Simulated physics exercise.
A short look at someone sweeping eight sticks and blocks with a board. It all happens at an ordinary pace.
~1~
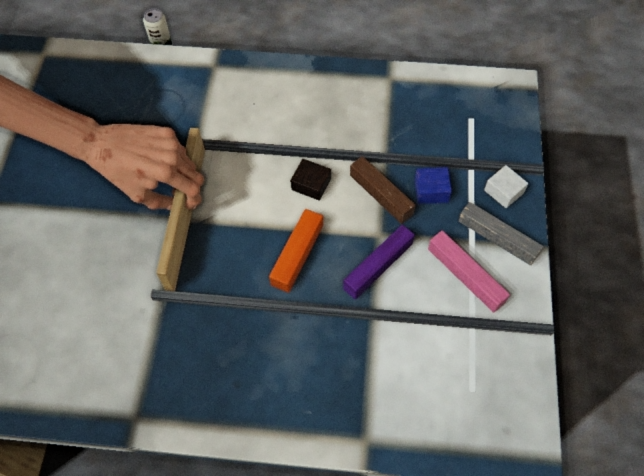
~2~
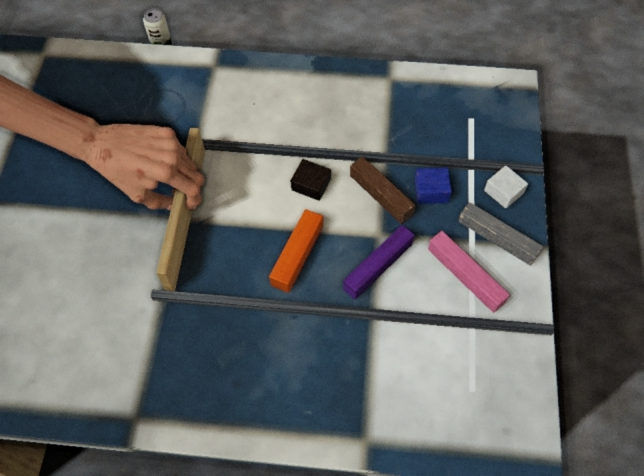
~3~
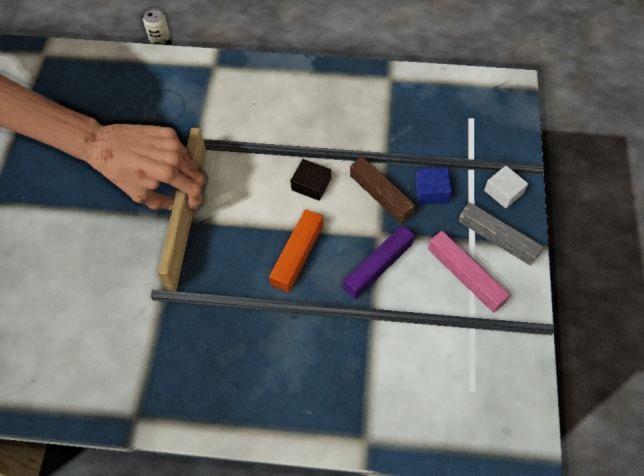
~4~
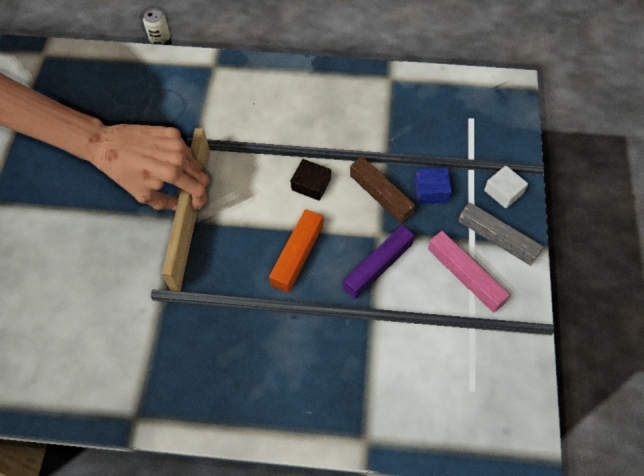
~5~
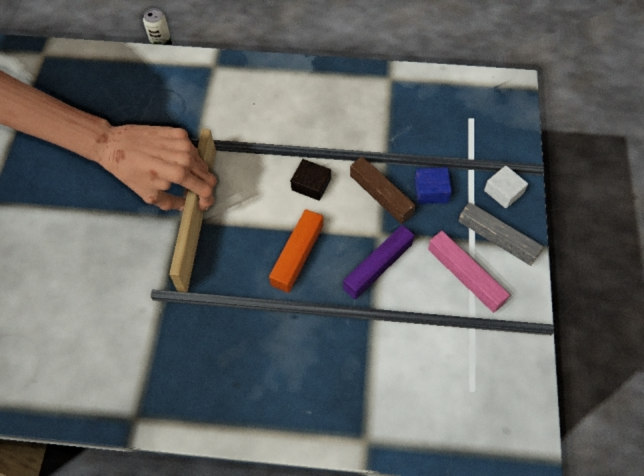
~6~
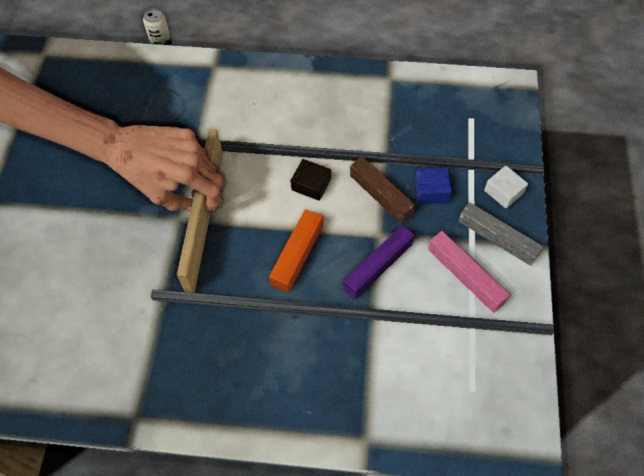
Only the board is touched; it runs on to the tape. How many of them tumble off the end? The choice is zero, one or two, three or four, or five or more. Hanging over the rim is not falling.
The number that fall off is one or two.
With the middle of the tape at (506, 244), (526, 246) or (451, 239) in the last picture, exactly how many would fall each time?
Down on the floor: 4, 6 and 1.
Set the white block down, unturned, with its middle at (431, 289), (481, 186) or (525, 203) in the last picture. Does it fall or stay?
In turn it remains up; drops off; goes over.
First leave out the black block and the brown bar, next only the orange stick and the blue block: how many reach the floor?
The counts: 0 and 0.
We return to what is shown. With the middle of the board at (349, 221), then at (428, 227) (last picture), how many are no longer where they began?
4 and 8.
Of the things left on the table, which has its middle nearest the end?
Foremost is the grey bar.
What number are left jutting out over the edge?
It comes to 2.
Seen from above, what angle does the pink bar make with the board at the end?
Near 0 degrees.
Soon after, none off yet; white block at rest near (506, 187); grey bar at rest near (500, 234); pink bar at rest near (467, 271).
At rest, the number that fall off is one or two; fallen, white block.
